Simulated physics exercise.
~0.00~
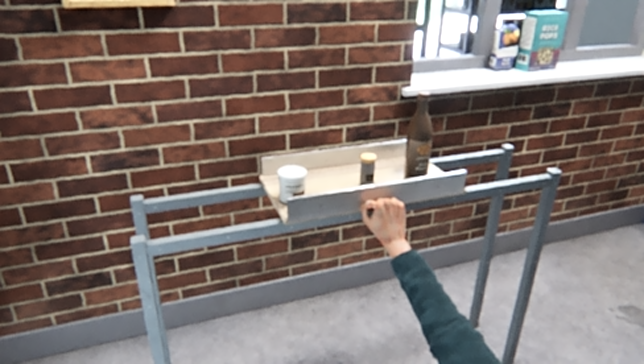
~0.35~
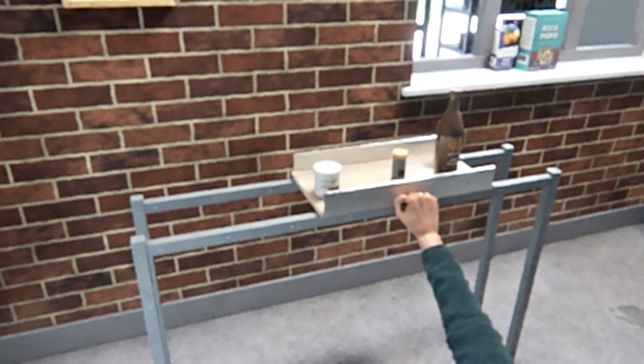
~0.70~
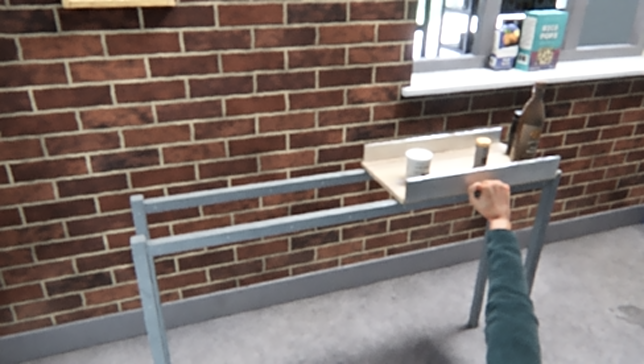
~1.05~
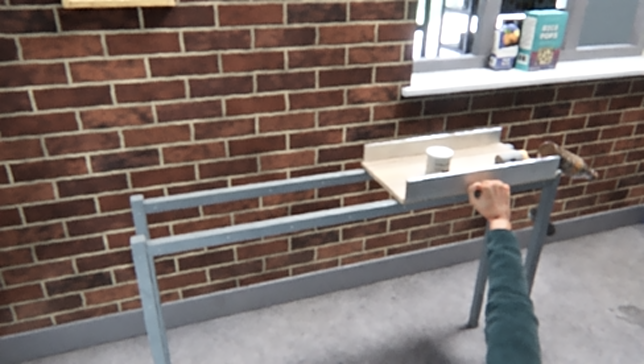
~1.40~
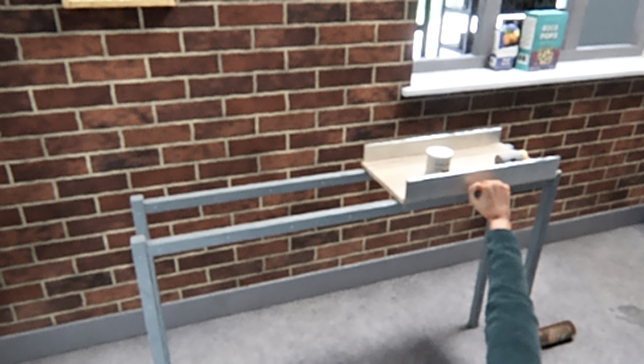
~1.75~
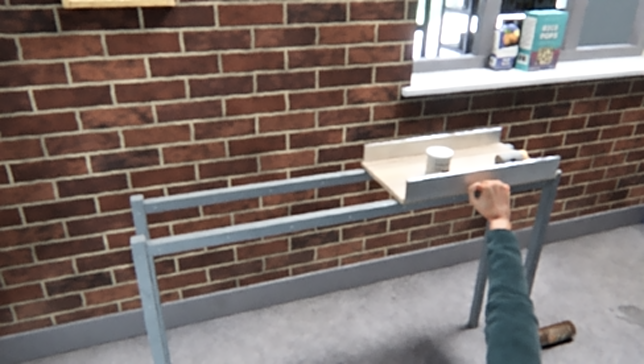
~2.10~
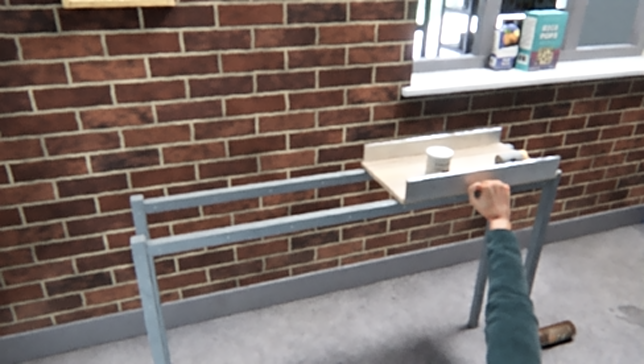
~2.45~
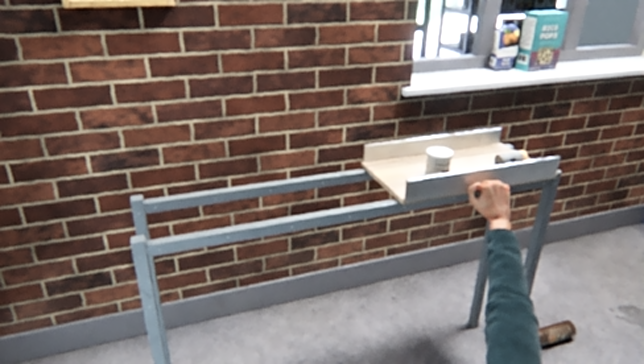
The clip shows a hand pushing a tray rightward along metal rails until it stops; the brown bottle and a dark shaker topple off the right end, a smaller shaker falls onto its side, and the white tin slides slightly but stays upright, with the bottle left lying on the floor.
